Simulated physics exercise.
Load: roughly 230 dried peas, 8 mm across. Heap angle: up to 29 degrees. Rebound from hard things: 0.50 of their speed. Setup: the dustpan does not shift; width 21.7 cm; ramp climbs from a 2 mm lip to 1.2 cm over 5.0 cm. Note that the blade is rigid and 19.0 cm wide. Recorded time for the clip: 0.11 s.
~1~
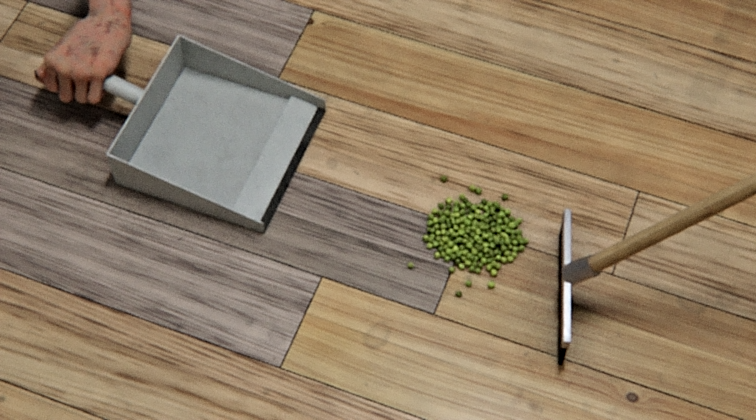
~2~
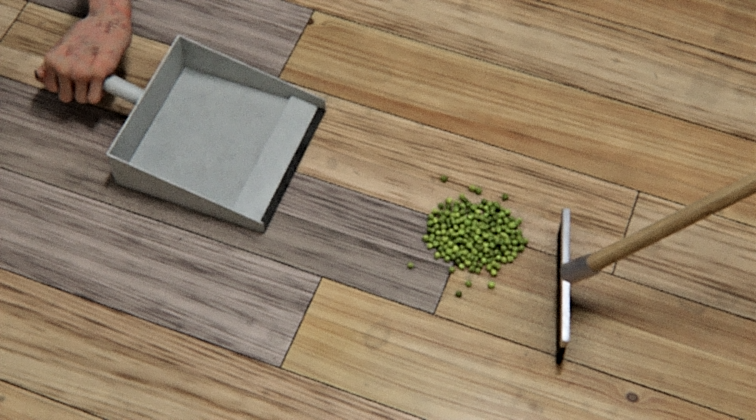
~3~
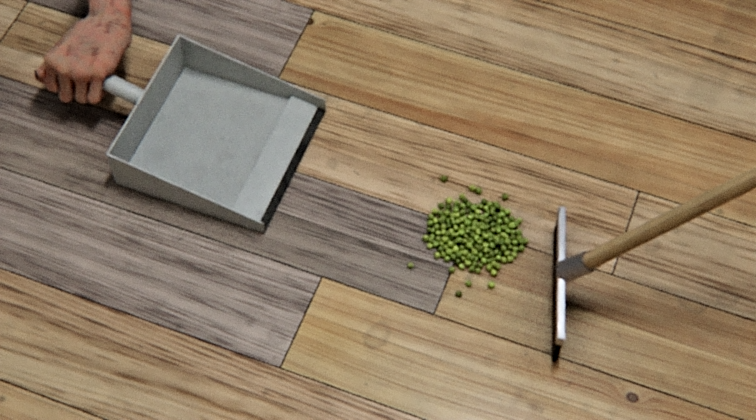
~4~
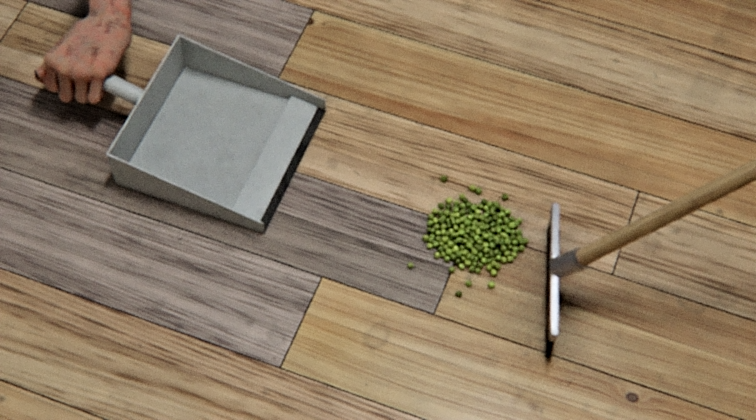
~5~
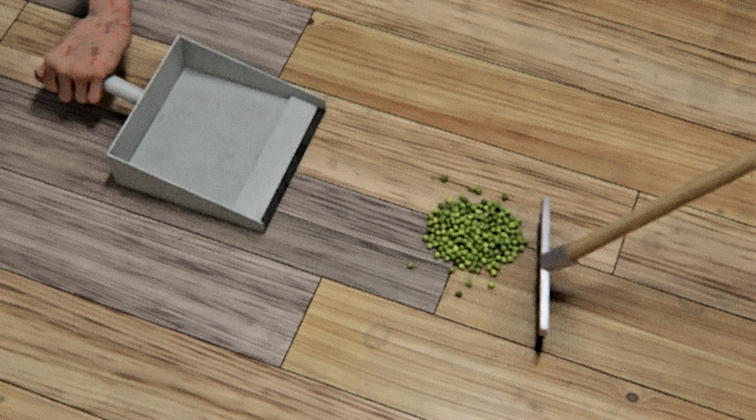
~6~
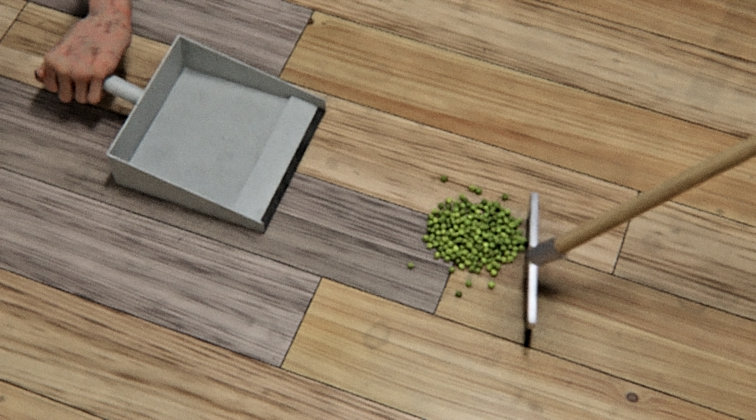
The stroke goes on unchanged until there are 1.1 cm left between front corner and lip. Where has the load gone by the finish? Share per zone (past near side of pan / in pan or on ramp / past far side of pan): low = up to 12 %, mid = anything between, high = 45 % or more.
Near side - mid, pan - mid, far side - low.
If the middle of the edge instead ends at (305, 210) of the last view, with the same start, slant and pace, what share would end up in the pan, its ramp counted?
That comes to near 25 percent.
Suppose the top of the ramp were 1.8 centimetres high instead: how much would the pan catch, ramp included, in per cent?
30 %.
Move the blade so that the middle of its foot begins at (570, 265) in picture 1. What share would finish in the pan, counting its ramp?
About 20 per cent.
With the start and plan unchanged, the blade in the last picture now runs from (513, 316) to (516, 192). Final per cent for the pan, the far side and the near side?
That ends as pan 40, far 5, and near 25.
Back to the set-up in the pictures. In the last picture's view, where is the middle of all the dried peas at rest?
After settling, the middle sits near (289, 185).
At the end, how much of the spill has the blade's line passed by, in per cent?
Roughly 5 percent of it.
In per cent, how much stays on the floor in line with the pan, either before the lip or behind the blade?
Close to 40 per cent of them end up there.
Then, 0.22 s after the last picture, middle of the blade 19 cm from the lip; 0 % over the lip, far side 0 %, near side 5 %.
Then, 0.36 s after the last picture, middle of the blade 9 cm from the lip; 0 % over the lip, far side 5 %, near side 15 %.
Then, 0.63 s after the last picture, middle of the blade 4 cm from the lip; 35 % over the lip, far side 5 %, near side 20 %.
In the end, near side 20 %, pan 35 %, far side 5 %, in front of the lip or behind the blade 40 %.
